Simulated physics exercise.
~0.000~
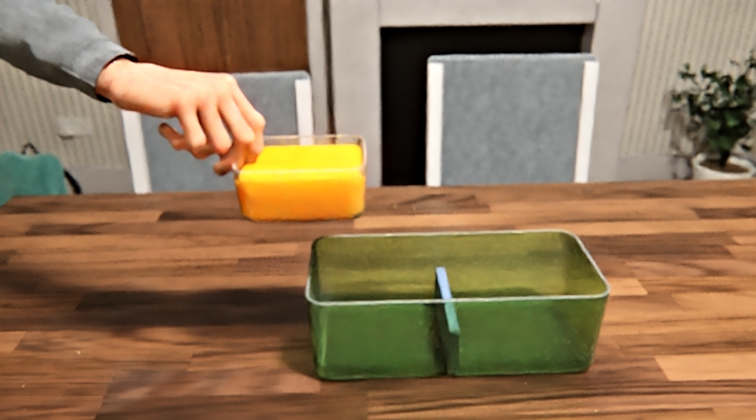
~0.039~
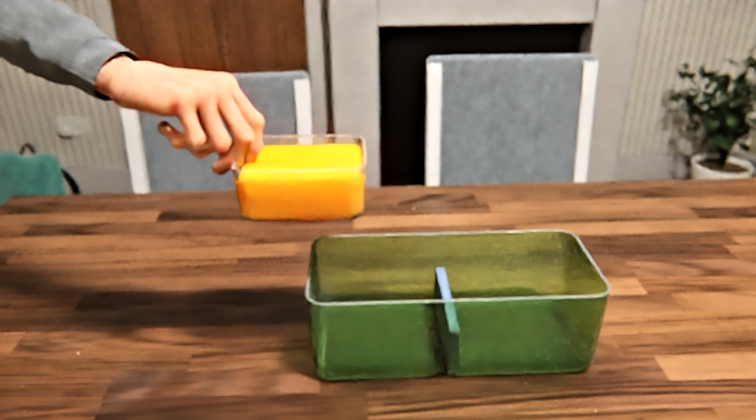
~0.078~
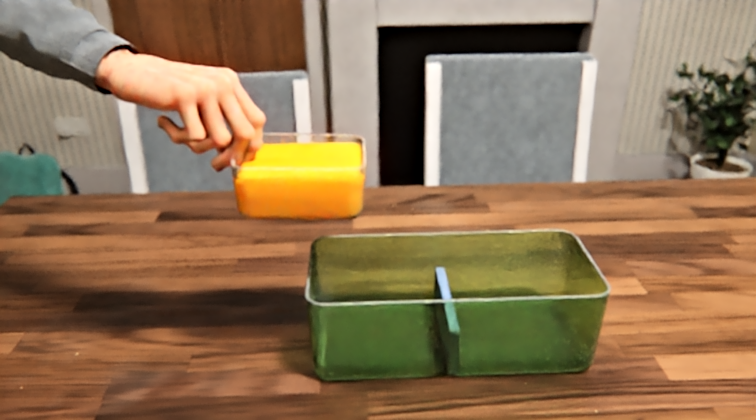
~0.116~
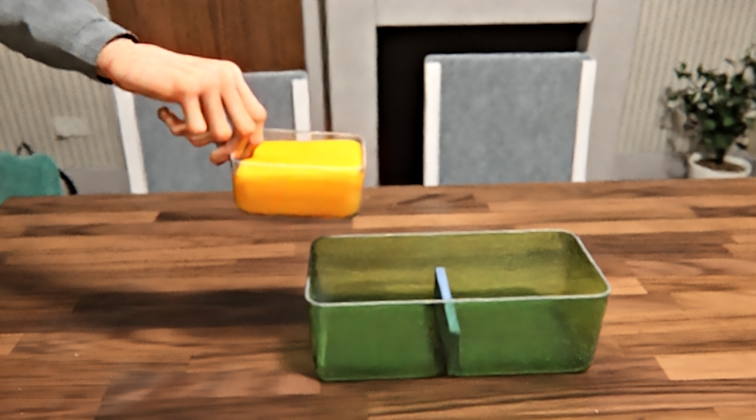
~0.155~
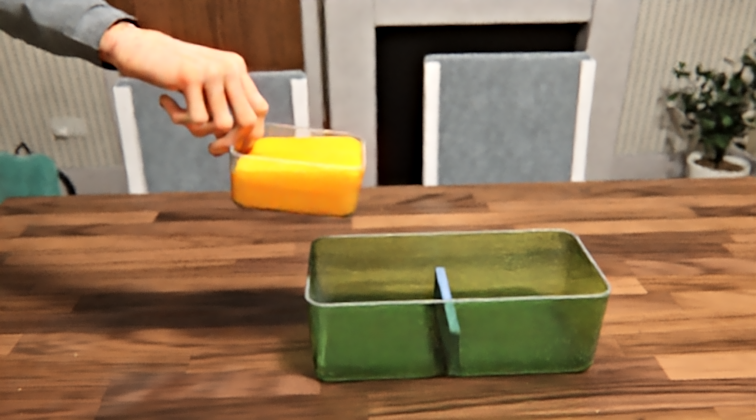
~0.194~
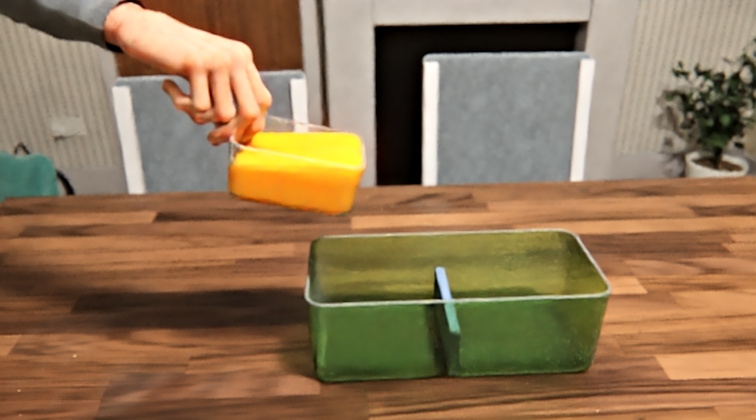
A dining room is seen from the front and slightly above a brown wooden table, with grey-blue chairs, a dark fireplace and a potted plant behind it. An open green oblong basin with an upright divider across its middle sits empty right of centre, and a hand from the left holds a clear box of orange-yellow juice above and left of it. The hand slowly tilts the box slightly rightwards while the camera stays still.
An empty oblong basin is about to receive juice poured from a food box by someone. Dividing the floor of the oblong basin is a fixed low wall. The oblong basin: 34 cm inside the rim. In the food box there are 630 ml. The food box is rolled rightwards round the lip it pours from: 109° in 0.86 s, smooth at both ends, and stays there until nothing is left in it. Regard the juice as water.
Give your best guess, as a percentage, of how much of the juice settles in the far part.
I would say 71 per cent of it settles there.
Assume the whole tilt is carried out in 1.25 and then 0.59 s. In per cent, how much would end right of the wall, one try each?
Roughly 65 per cent the first time and 70 per cent the second.
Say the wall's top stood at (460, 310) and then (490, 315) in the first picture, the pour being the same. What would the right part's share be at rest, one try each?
In turn about 60 and 20 per cent.
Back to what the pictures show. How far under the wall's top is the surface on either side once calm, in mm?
It's around 54 mm on the left side and around 42 mm on the right side.
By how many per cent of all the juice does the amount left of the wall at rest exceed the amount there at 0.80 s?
Close to 12% of the whole.
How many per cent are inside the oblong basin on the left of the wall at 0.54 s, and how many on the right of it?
Left roughly 10, right roughly 0.
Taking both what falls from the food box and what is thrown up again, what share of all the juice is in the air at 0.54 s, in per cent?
Near 50 in a hundred.
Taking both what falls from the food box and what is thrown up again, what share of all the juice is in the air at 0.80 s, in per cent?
Near 10 per cent, I'd say.
Then, 0.54 s in, the tilt is 77° and 41 per cent is still to pour, 9 is left of the wall and 0 right of it.
Then, 0.80 s in, the tilt is 108° and 3 per cent is still to pour, 13 is left of the wall and 72 right of it.
Then, 1.07 s in, the tilt is 109° and 0 per cent is still to pour, 25 is left of the wall and 71 right of it.
Then, 1.36 s in, the tilt is 109° and 0 per cent is still to pour, 25 is left of the wall and 71 right of it.
Finally, 25 per cent lies left of the wall, 71 right of it and 4 outside.
